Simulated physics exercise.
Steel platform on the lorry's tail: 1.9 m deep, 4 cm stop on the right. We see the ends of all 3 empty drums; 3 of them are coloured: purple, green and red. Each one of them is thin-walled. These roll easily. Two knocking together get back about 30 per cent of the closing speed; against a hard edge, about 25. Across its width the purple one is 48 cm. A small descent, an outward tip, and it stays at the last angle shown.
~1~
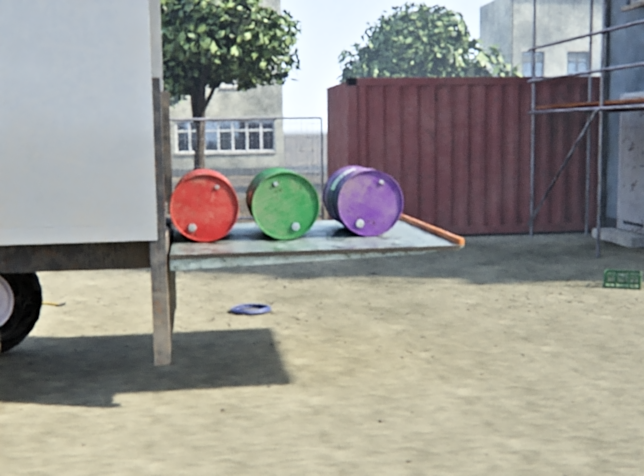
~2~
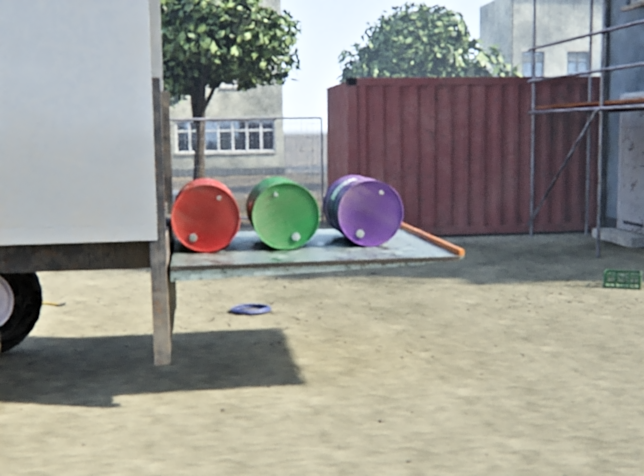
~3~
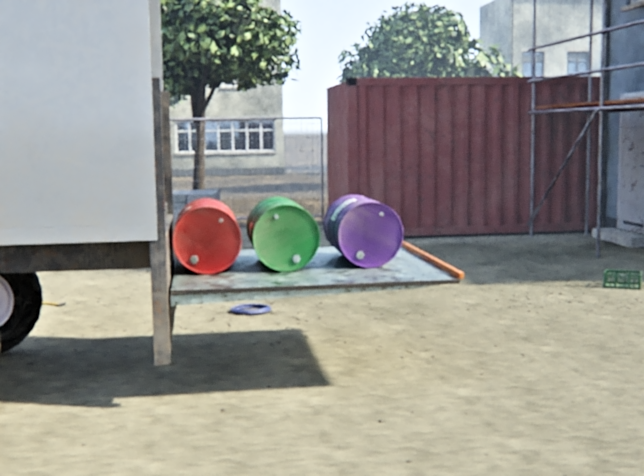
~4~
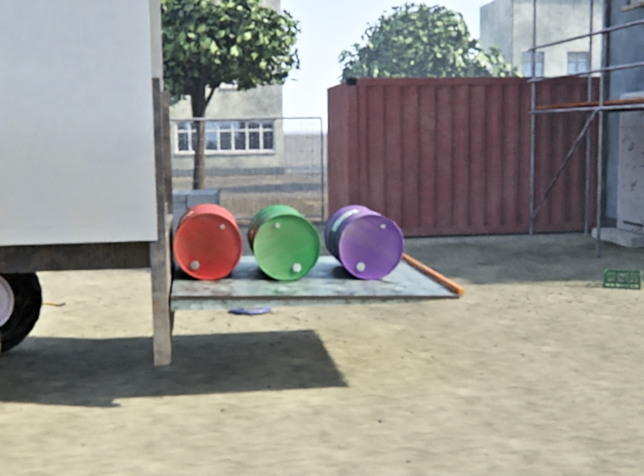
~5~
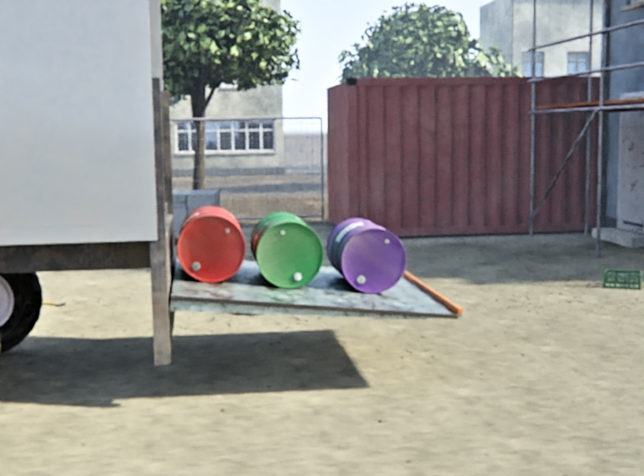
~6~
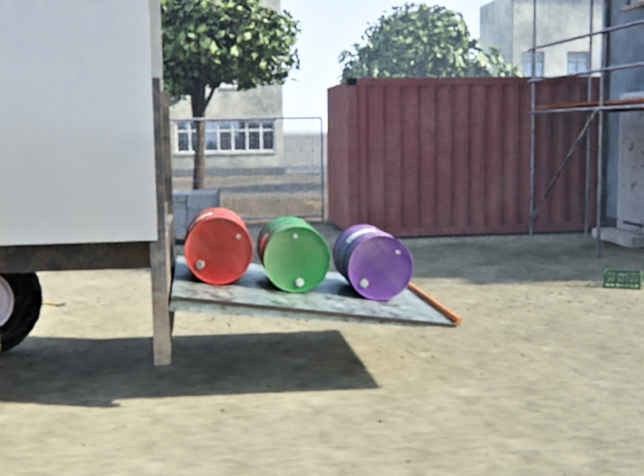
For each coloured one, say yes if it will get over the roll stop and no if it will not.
Purple - yes; green - yes; red - yes.
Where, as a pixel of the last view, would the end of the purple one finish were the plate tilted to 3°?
Near (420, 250).
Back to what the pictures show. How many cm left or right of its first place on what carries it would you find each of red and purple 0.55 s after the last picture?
Red has gone 30 cm to the right and purple 30 cm to the right.
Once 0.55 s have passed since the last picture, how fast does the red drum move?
I'd put it near 0.6 m/s.
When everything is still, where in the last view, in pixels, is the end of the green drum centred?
It comes to rest at about (478, 336).
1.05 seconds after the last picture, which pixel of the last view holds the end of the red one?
It should be close to pixel (312, 261).
Another 0.5 s on from the last picture, purple is on the plate, 15 cm from the stop, rolling right; green is on the plate, 80 cm from the stop, rolling right; red is on the plate, 135 cm from the stop, rolling right; 0 over the stop so far.
Another 1.0 s on from the last picture, purple is over the stop and falling; green is on the plate, 40 cm from the stop, rolling right; red is on the plate, 95 cm from the stop, rolling right; 1 over the stop so far.
Another 1.7 s on from the last picture, purple is off the lift, on the ground; green is over the stop and falling; red is on the plate, 40 cm from the stop, rolling right; 2 over the stop so far.
Another 2.3 s on from the last picture, purple is on the ground; green is off the lift, on the ground; red is over the stop and falling; 3 over the stop so far.
In the end (4.9 s after the last picture), purple is on the ground; green is on the ground; red is off the lift, on the ground; 3 over the stop so far.
